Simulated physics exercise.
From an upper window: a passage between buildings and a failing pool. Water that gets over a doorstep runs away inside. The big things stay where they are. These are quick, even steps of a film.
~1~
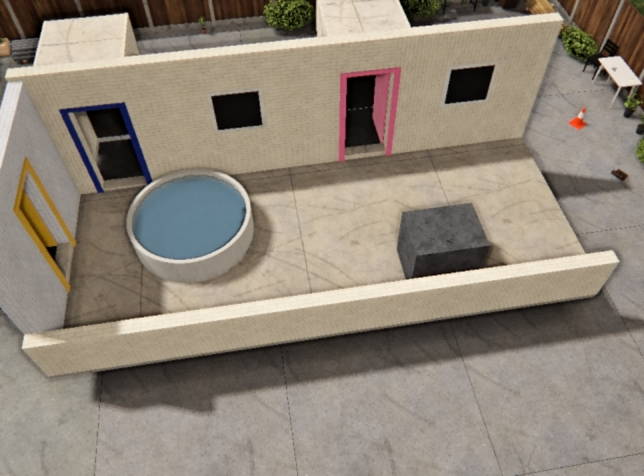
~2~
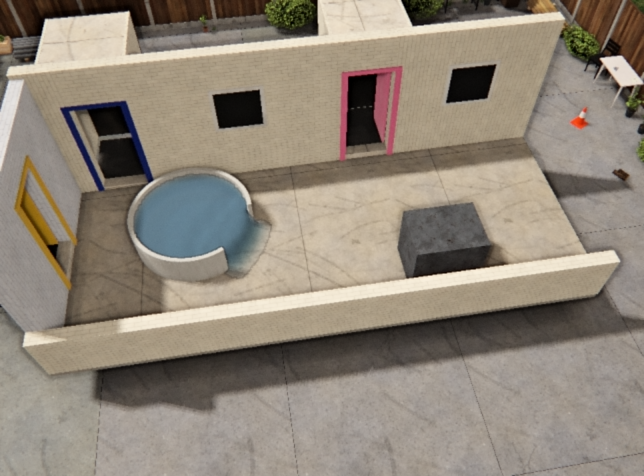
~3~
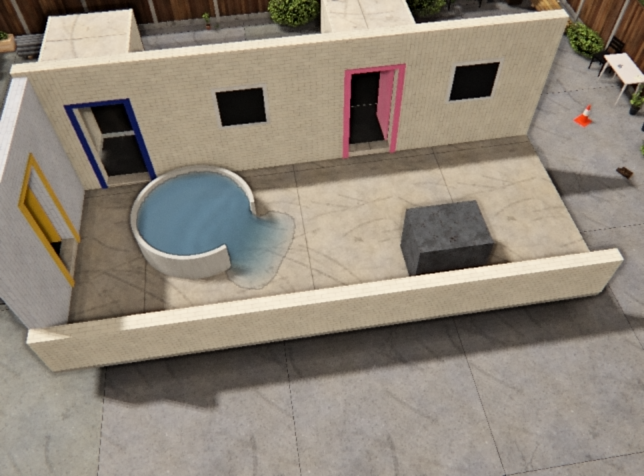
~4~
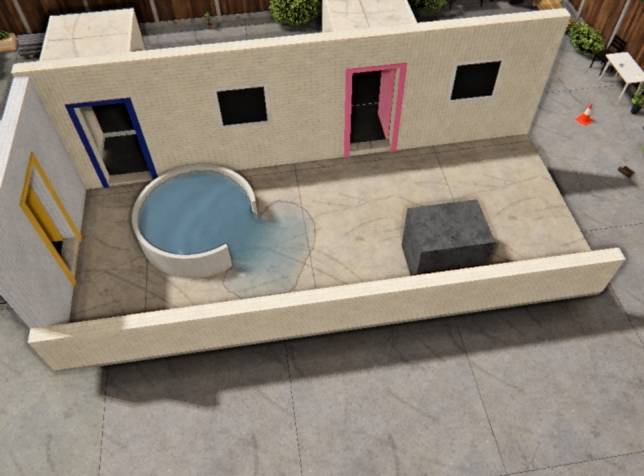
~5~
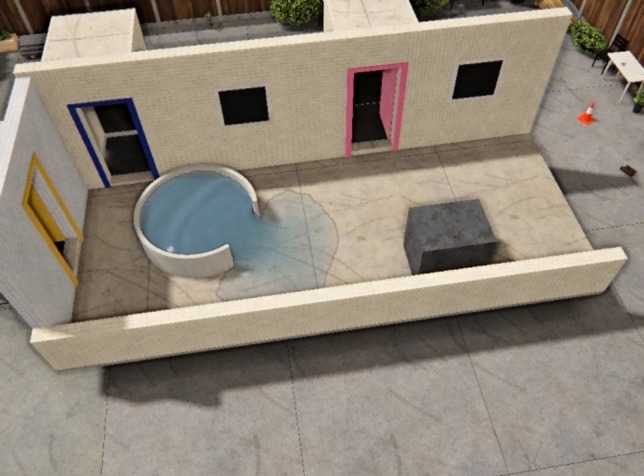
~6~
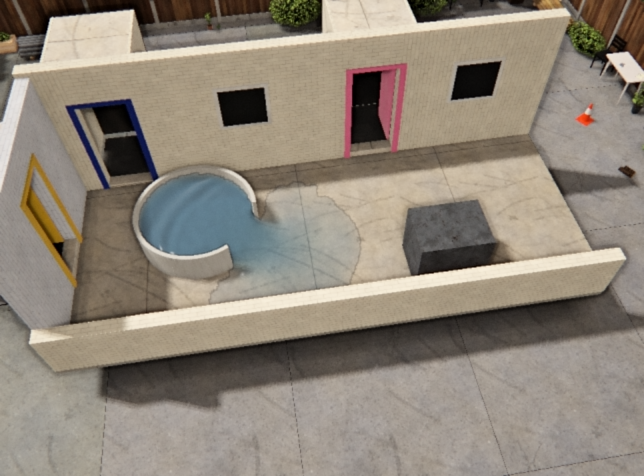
In this clip, a round pool stands full and still in a walled passage, then a gap opens in its right side and water pours out, spreading across the paving toward the dark gray block.
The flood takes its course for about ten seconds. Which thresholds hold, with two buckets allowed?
One by one: The blue door stays under that; the pink door stays under that; the yellow door stays under that.
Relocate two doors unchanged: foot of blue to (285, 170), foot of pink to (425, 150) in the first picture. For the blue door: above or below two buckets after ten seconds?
One by one: Blue lets less in.
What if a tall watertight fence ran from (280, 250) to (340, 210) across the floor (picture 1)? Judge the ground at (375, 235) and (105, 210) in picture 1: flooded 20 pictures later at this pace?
In that order: Under water, not flooded.
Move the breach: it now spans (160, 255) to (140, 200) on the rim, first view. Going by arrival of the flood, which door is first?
It is the yellow one.
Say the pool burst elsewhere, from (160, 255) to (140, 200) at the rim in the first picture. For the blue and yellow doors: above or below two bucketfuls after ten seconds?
My reading: The blue one goes over; the yellow one takes more.
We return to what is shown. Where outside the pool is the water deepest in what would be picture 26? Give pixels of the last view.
Roughly at (409, 281).
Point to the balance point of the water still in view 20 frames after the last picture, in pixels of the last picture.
Roughly at (307, 241).
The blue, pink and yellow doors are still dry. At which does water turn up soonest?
It is the one in pink.
A moment on, water covers 30 % of the floor; the blue door not reached, the pink door not reached, the yellow door not reached.
Next, water covers 40 % of the floor; the blue door not reached, the pink door not reached, the yellow door not reached.
Then, water covers 65 % of the floor; the blue door not reached, the pink door wet at the sill, nothing in, the yellow door not reached.
Later, water covers 75 % of the floor; the blue door not reached, the pink door under two buckets in, the yellow door wet at the sill, nothing in.
In the end, water covers 95 % of the floor; the blue door wet at the sill, nothing in, the pink door under two buckets in, the yellow door wet at the sill, nothing in.
